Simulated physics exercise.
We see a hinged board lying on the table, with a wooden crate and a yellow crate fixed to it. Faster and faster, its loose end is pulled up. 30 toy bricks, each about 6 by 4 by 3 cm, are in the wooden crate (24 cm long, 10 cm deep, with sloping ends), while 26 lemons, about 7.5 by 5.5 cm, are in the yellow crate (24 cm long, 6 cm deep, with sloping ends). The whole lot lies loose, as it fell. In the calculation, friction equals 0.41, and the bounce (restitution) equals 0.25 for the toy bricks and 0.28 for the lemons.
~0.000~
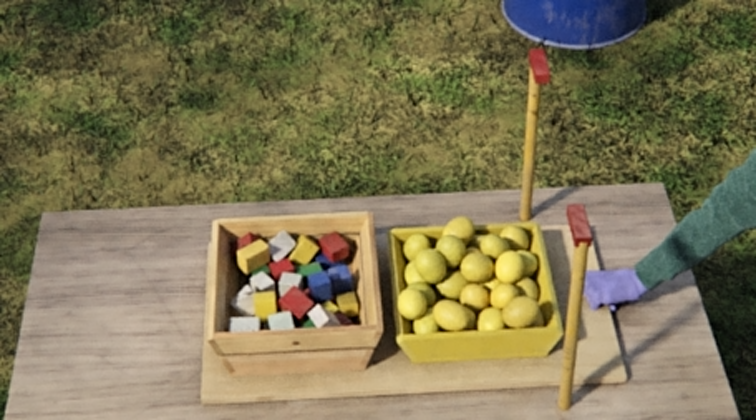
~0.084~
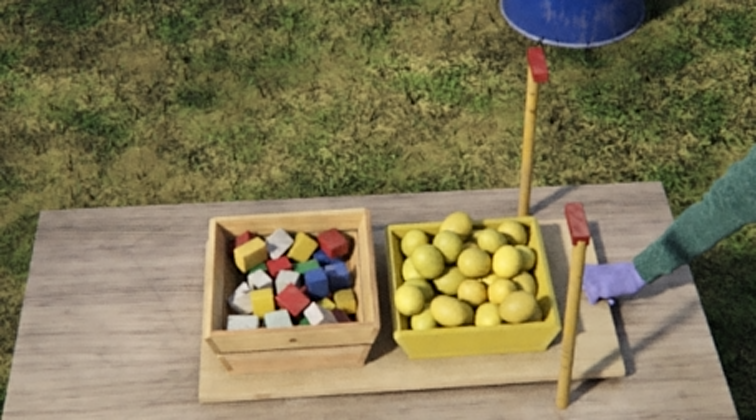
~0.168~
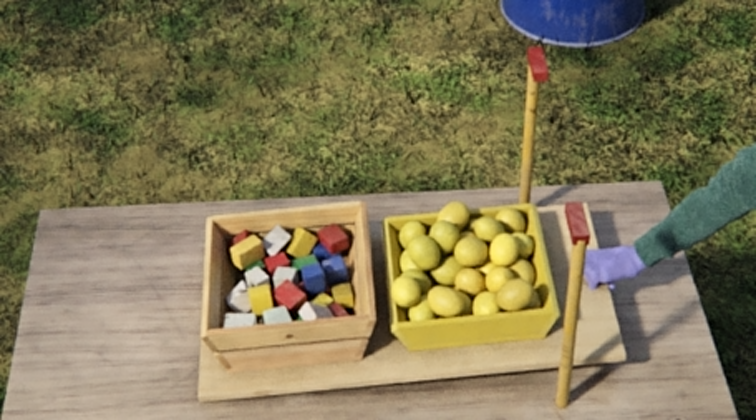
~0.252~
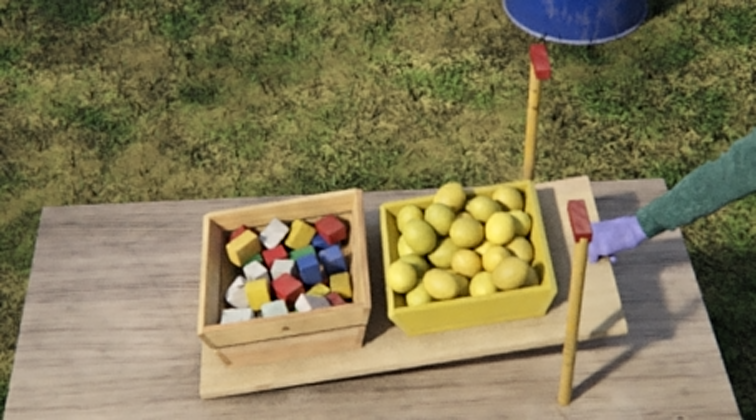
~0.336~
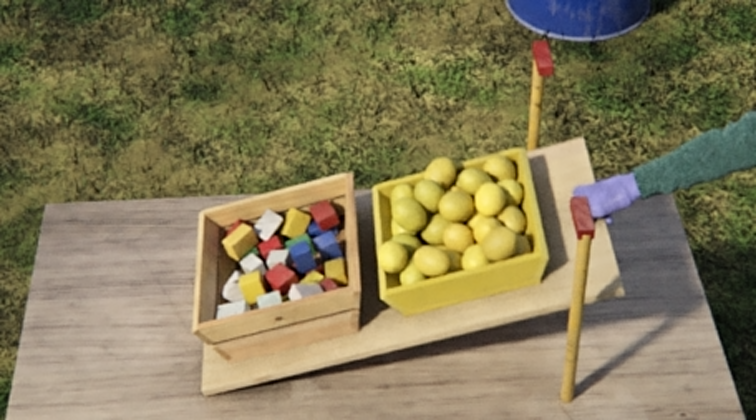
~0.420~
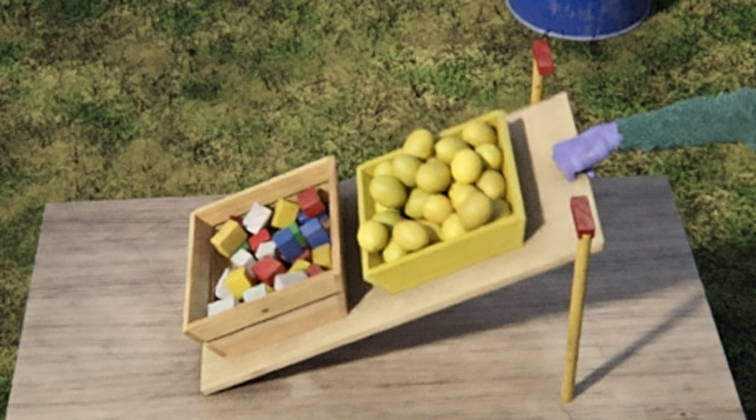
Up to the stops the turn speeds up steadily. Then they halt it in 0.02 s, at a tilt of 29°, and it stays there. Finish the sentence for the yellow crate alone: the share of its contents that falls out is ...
Above one sixth.
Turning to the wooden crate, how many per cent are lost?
For the wooden crate, the loss is 0%.
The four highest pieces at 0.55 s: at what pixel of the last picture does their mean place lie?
Roughly at (424, 132).
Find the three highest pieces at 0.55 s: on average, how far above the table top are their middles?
44 cm.
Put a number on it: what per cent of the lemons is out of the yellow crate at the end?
Share of items: Approx. 45 %.
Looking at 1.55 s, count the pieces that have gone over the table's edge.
Roughly 2.
After 0.45 s, it hits the stops.
After 0.55 s, tilt 29°; 0 of 30 out of the wooden crate and 1 of 26 out of the yellow crate.
After 0.69 s, tilt 29°; 0 of 30 out of the wooden crate and 5 of 26 out of the yellow crate.
After 0.95 s, tilt 29°; 0 of 30 out of the wooden crate and 12 of 26 out of the yellow crate.
When it is over (at 1.55 s), 0 of 30 out of the wooden crate and 12 of 26 out of the yellow crate. Asked share, 12 of 26, 46 per cent.
